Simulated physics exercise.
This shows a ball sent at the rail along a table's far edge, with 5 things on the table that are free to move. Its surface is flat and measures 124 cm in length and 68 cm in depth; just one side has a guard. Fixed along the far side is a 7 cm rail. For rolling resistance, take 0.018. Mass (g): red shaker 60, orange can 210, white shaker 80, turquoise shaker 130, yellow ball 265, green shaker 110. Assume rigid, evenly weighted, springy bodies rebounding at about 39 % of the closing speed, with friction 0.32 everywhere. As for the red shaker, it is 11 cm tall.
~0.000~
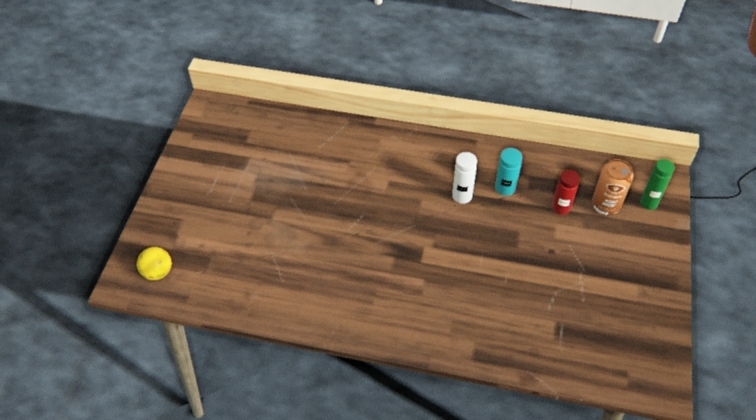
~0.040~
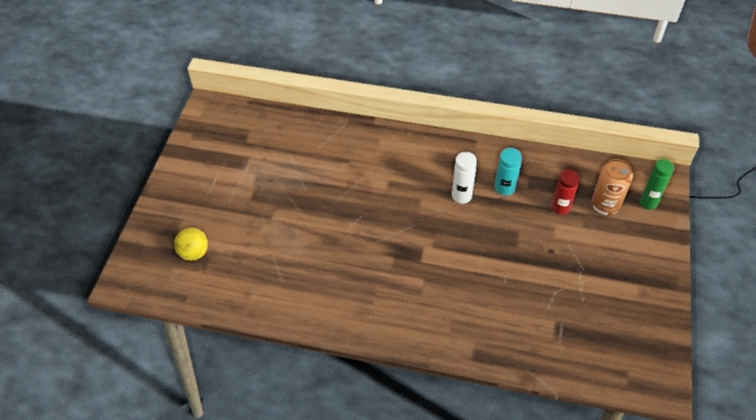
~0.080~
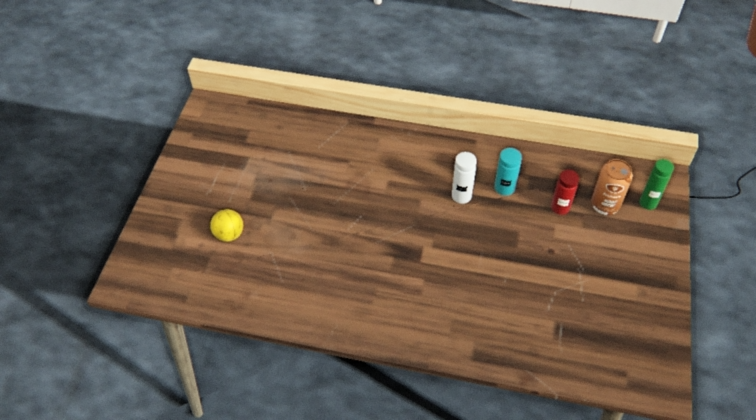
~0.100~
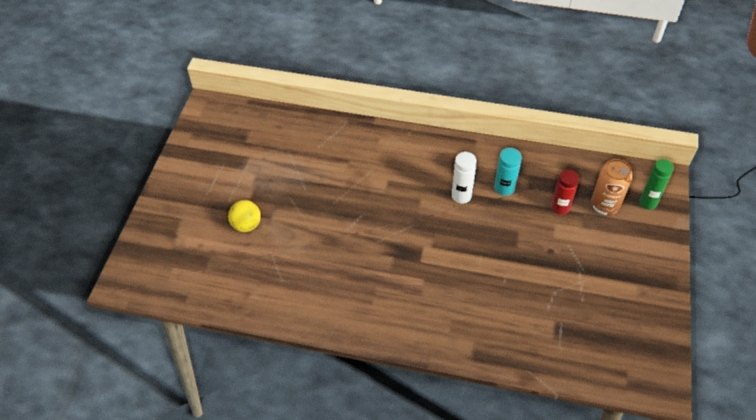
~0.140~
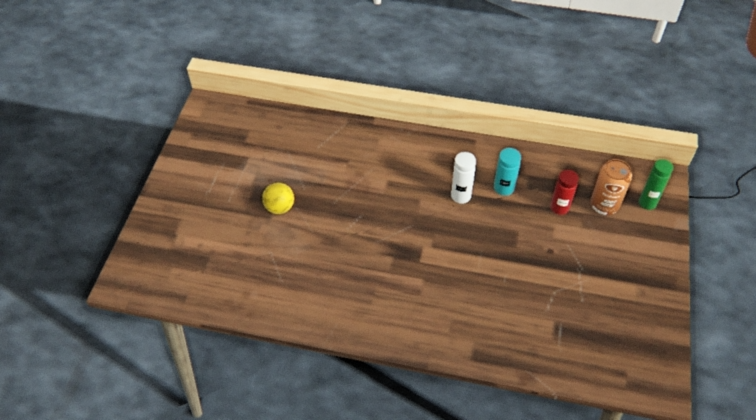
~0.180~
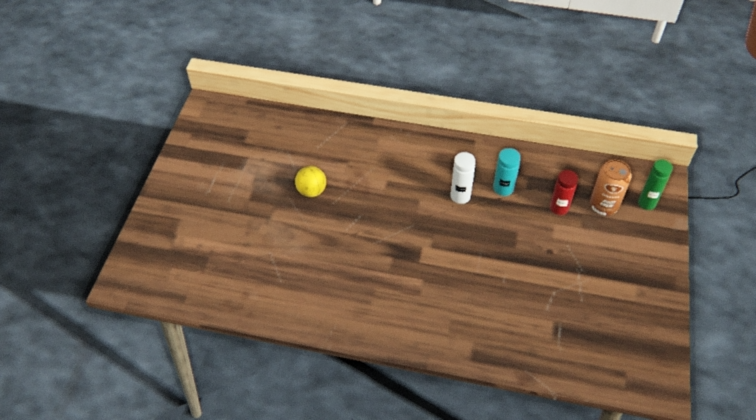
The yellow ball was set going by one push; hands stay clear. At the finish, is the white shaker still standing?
Yes.
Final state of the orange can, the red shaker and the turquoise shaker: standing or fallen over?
In the last frame the orange can remains up, the red shaker remains up and the turquoise shaker does not stay up.
Around 0.48 s, yellow ball near (491, 159).
Around 0.78 s, yellow ball near (614, 174); turquoise shaker on its side.
Around 0.98 s, yellow ball near (688, 175); turquoise shaker on its side.
Around 1.38 s, yellow ball near (724, 328); turquoise shaker on its side.
Finally (1.6 s), on their side or leaning hard on the table, turquoise shaker; the other 4 still in place (within 4 cm). Final places as that camera would see them, white shaker near (463, 179).
